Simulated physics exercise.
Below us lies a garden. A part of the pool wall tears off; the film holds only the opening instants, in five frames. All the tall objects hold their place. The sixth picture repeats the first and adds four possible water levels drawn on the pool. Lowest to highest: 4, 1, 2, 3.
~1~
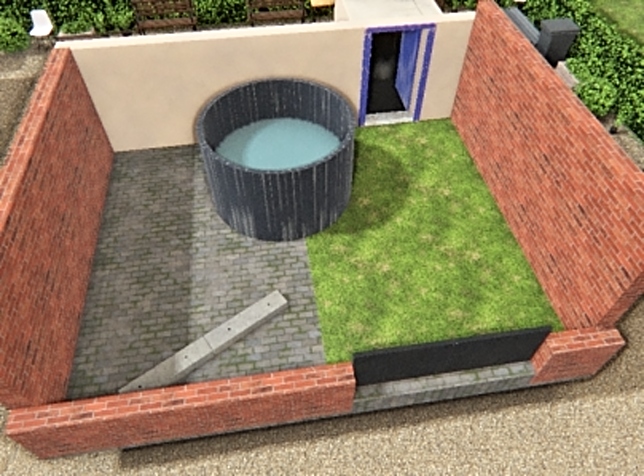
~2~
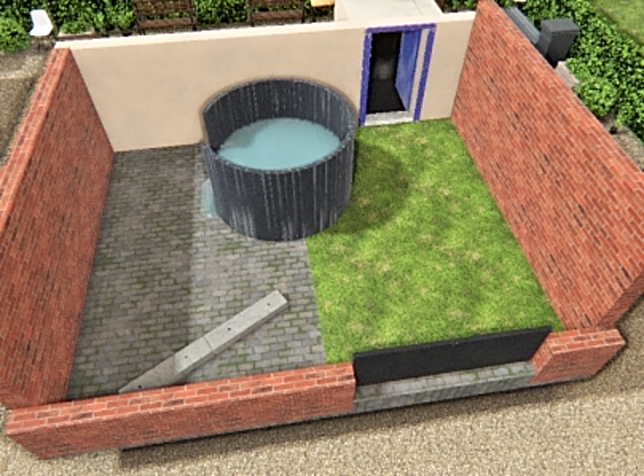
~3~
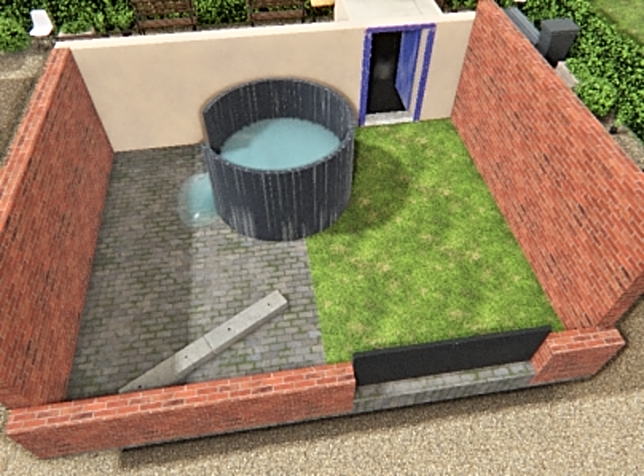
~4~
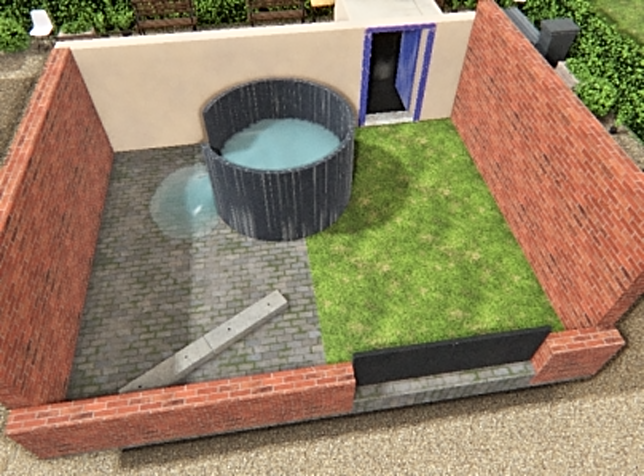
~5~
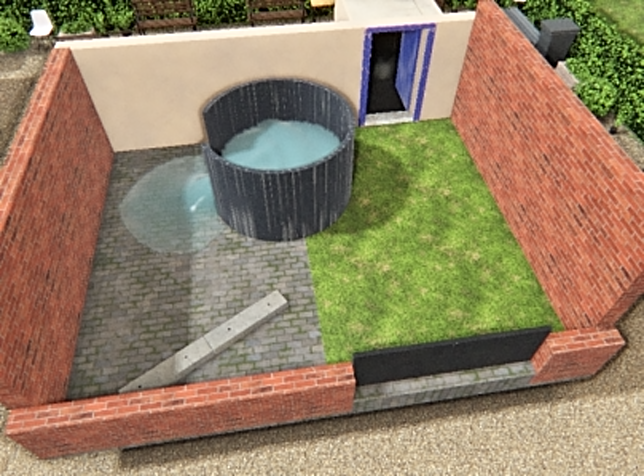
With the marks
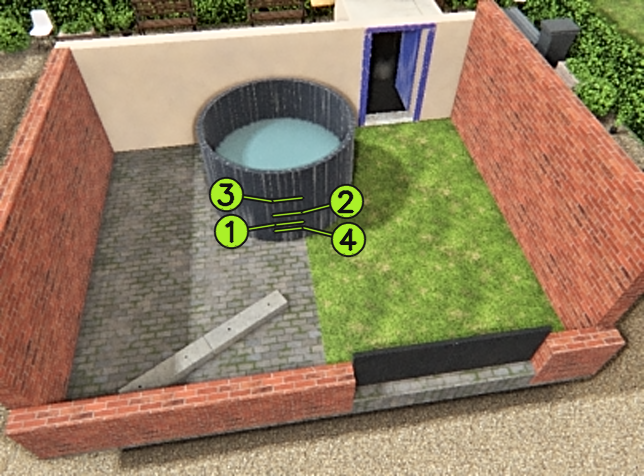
At the start, a round dark pool of still water stands in a brick-walled garden, between grey paving and grass, with a blue-framed doorway behind. Water then emerges at the pool's left side and spreads leftward across the paving in a widening, shallow sheet, while the walls and gate stay still.
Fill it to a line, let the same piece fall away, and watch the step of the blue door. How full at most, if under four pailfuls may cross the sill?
Take 3.
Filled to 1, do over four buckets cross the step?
No, not at all.
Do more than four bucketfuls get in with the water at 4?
No, that is safe.
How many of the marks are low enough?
All of the four.
In lime, 1 at (288, 223); 2 at (288, 214); 3 at (286, 199); 4 at (289, 229); from the bottom up 4, 1, 2, 3.
With 1, nothing gets over.
With 2, nothing gets over.
With 3, nothing gets over.
With 4, nothing gets over.
